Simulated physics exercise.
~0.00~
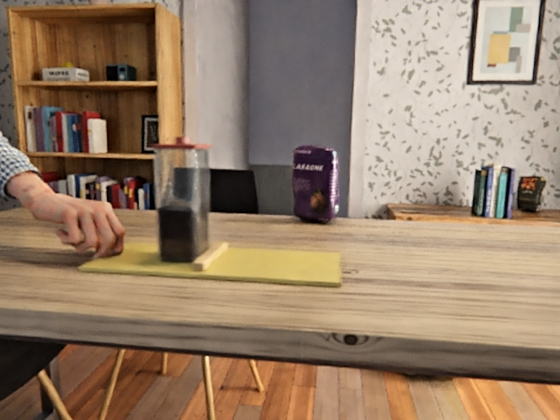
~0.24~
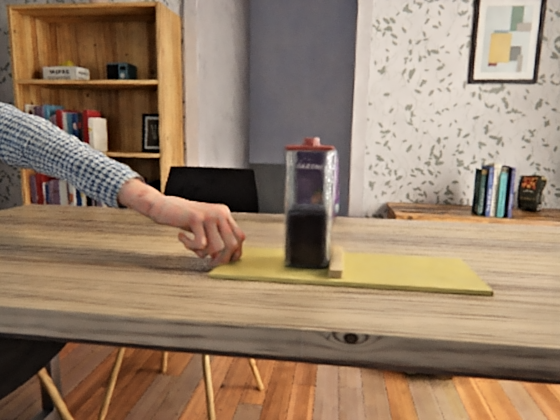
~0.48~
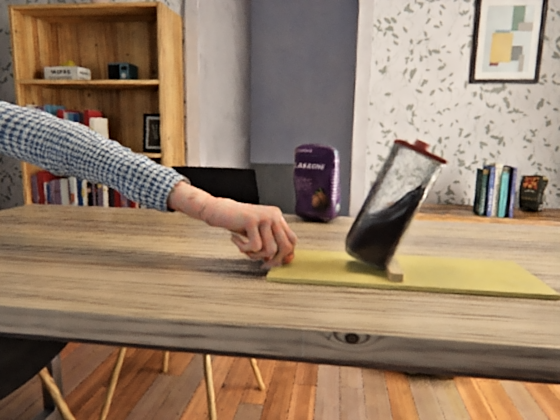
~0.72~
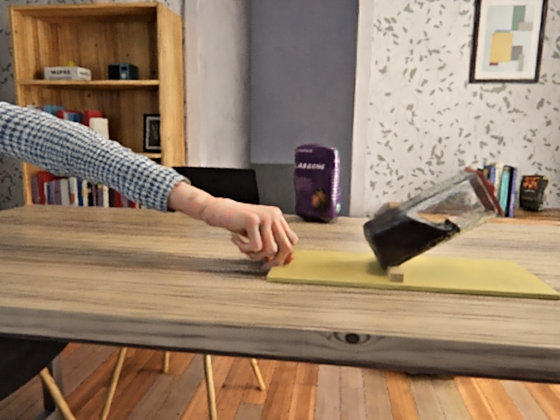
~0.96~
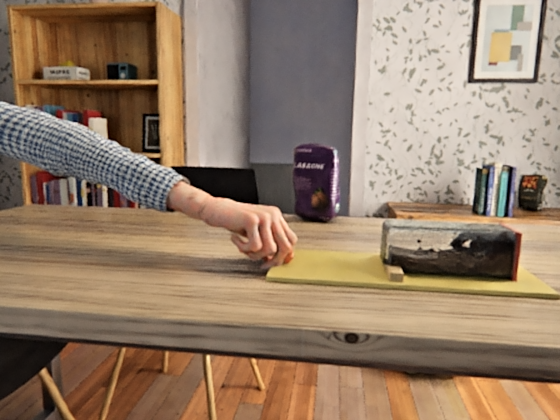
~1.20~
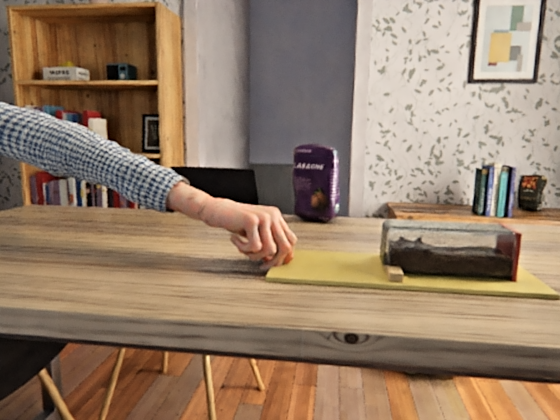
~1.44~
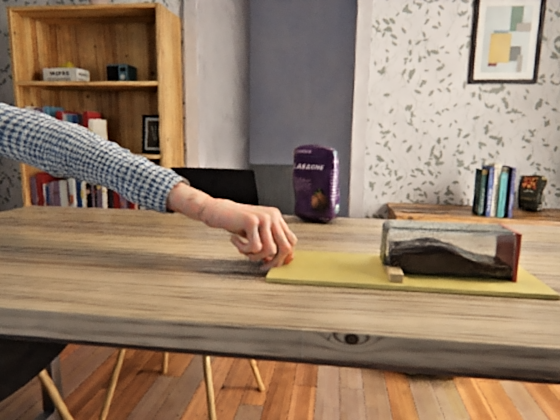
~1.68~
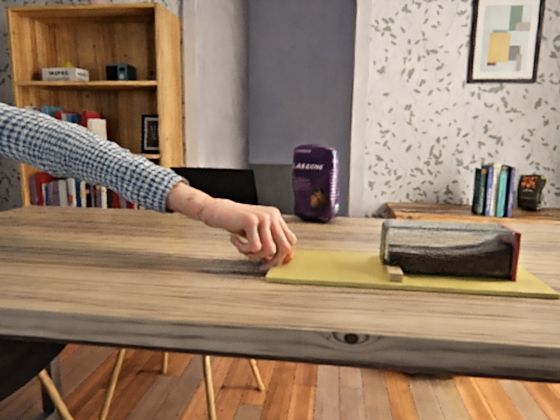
A clear canister with a red cap, roughly half full of dark contents, stands upright on a yellow board atop a wooden table, seen from the front in a room with bookshelves. A pale batten crosses the board beside it, and a purple package stands behind. A hand in a checked sleeve slides the board to the right, carrying the canister along. As the board stops, the canister tips rightward over the batten and falls onto its side. The dark contents slosh inside, and it ends lying flat, cap pointing right, with the hand still at the board's left end.
